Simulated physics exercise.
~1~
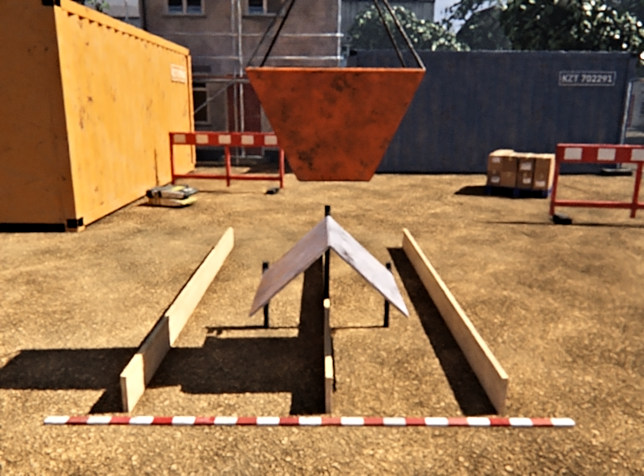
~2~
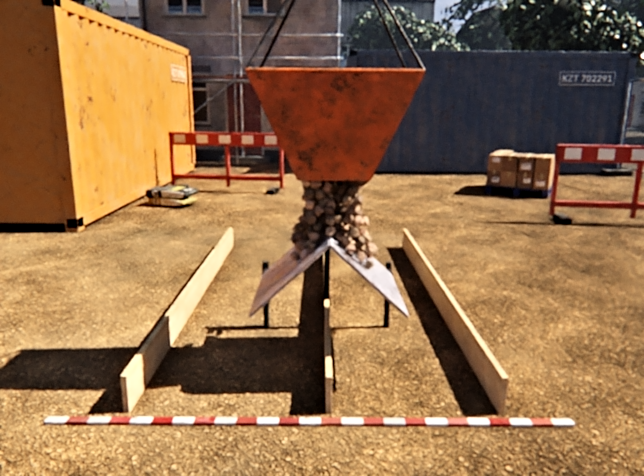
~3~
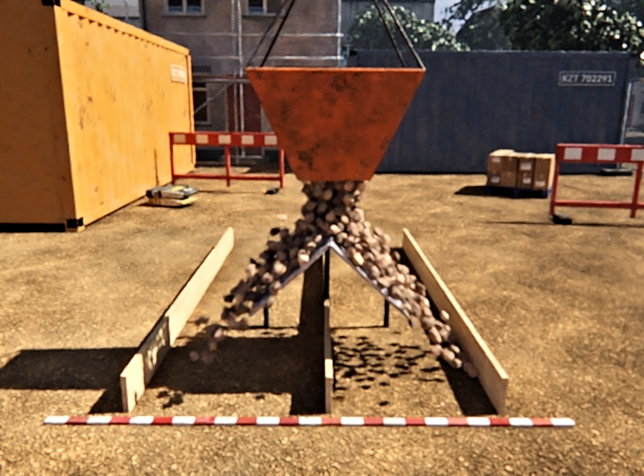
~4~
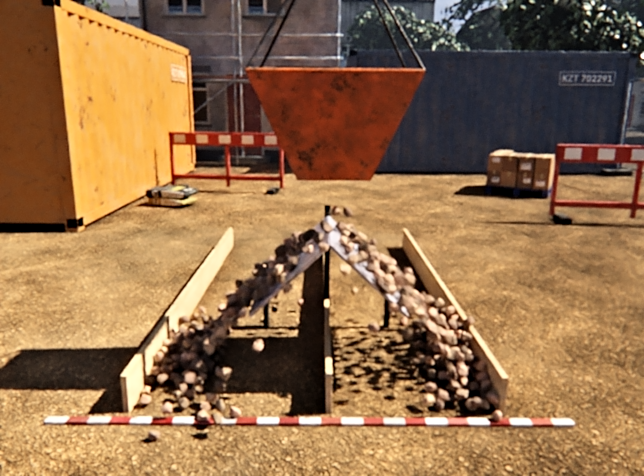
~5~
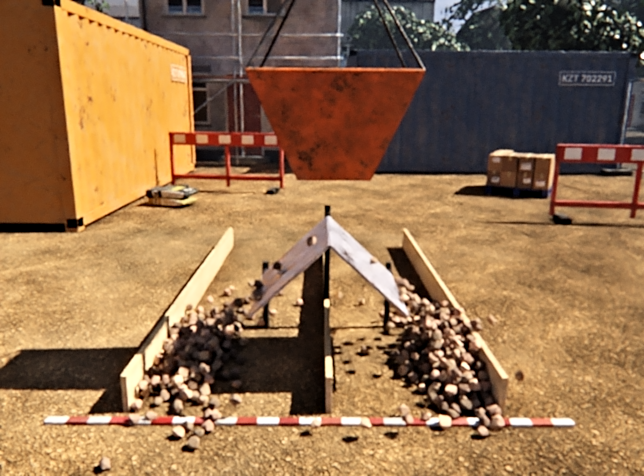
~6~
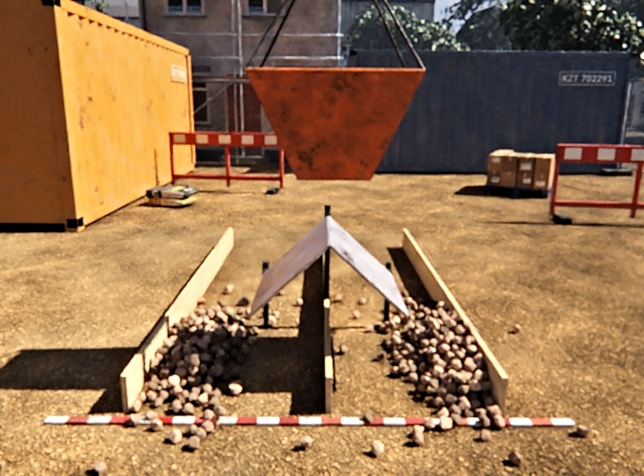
A sunlit gravel yard is seen from a fixed, slightly raised view, with a yellow container at left, a dark blue one behind, and red and white barriers. A rusty orange skip hangs above a pale, roof-shaped steel plate, with upright planks marking two bays and a red and white strip in front. Brownish stones pour from the skip's bottom onto the ridge, split, and slide down both slopes. The skip empties and the last stones leave the steel. They settle in two heaps, the right somewhat larger, with a few strays scattered beyond the strip.
